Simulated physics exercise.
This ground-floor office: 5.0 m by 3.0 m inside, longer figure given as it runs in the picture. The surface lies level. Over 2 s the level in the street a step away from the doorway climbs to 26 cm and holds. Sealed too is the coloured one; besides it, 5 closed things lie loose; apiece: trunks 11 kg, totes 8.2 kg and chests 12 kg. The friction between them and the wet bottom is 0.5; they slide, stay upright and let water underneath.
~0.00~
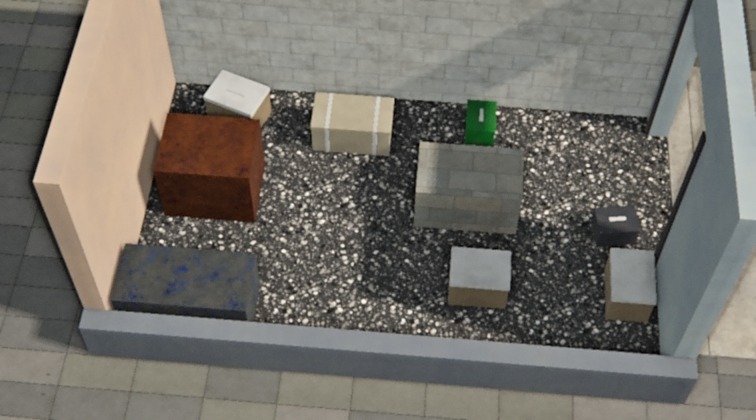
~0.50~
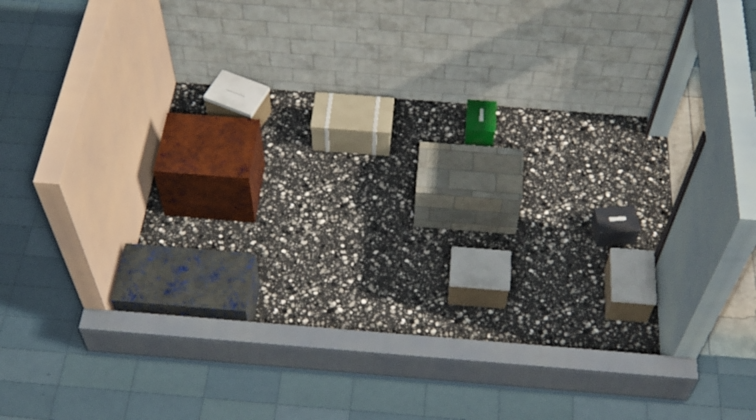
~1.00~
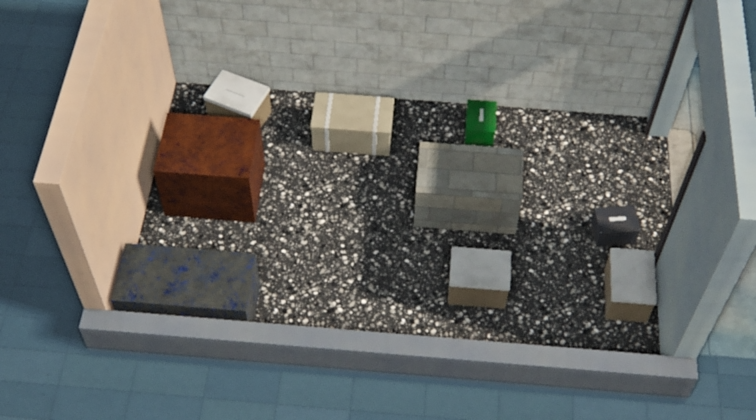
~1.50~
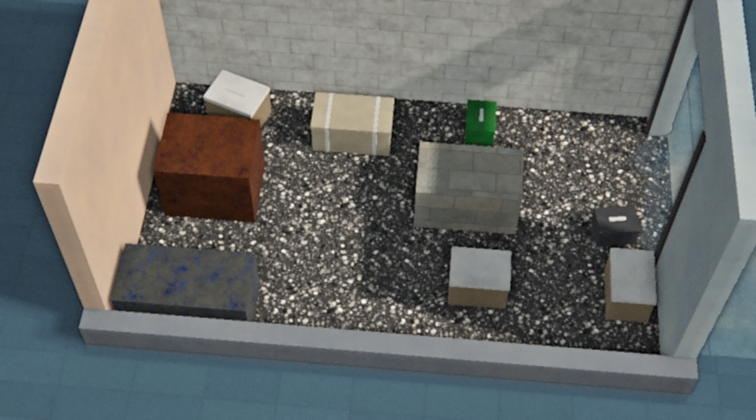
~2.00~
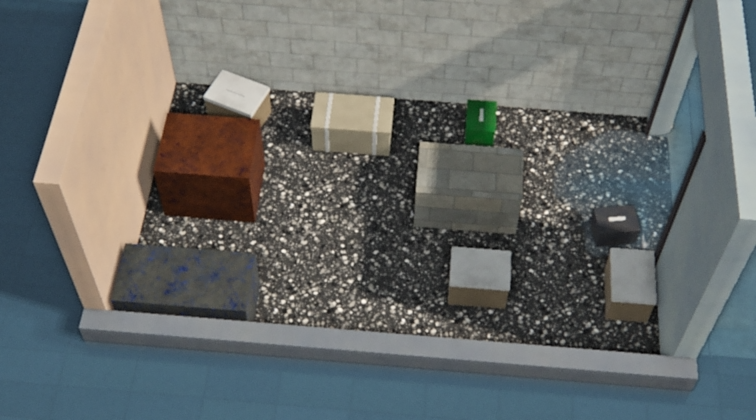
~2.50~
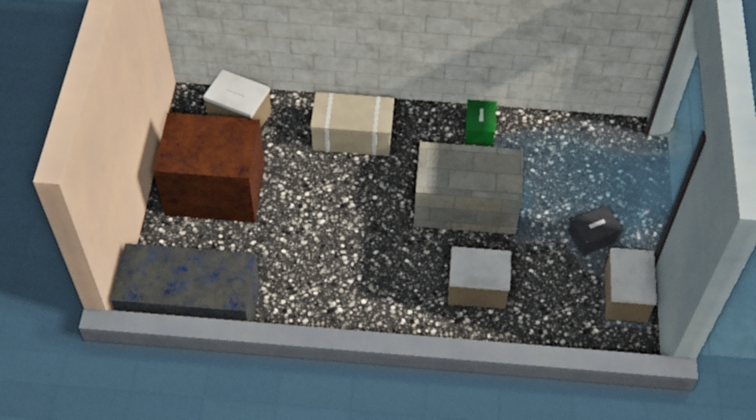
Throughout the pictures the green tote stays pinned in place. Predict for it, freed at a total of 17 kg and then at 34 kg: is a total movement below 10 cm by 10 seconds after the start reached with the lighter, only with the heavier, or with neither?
With neither.
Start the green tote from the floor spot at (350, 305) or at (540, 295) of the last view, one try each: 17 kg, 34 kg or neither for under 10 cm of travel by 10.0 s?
Going in order: Heavier weight required, heavier weight required.
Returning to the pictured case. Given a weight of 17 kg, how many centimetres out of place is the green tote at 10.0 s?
I'd put it at roughly 200 cm.
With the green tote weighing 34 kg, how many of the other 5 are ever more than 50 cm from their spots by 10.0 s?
Answer: 4.
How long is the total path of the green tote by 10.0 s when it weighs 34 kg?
Roughly 80 centimetres altogether.
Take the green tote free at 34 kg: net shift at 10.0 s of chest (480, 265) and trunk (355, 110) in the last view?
Respectively 200 and 120 cm.
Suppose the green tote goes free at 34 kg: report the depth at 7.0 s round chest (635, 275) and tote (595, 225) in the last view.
Depths: Near 7 cm, then near 12 cm.
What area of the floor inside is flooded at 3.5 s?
Close to 6.5 m2, I'd say.
After 3.5 s the green tote would be 49 cm from its start with 17 kg and 8 cm from its start with 34 kg; 13 cm of water round it then.
After 4.5 s the green tote would be 148 cm from its start with 17 kg and 41 cm from its start with 34 kg; 10 cm of water round it then.
After 7.0 s the green tote would be 176 cm from its start with 17 kg and 57 cm from its start with 34 kg; 12 cm of water round it then.
After 10.0 s the green tote would be 179 cm from its start with 17 kg and 86 cm from its start with 34 kg; 19 cm of water round it then.
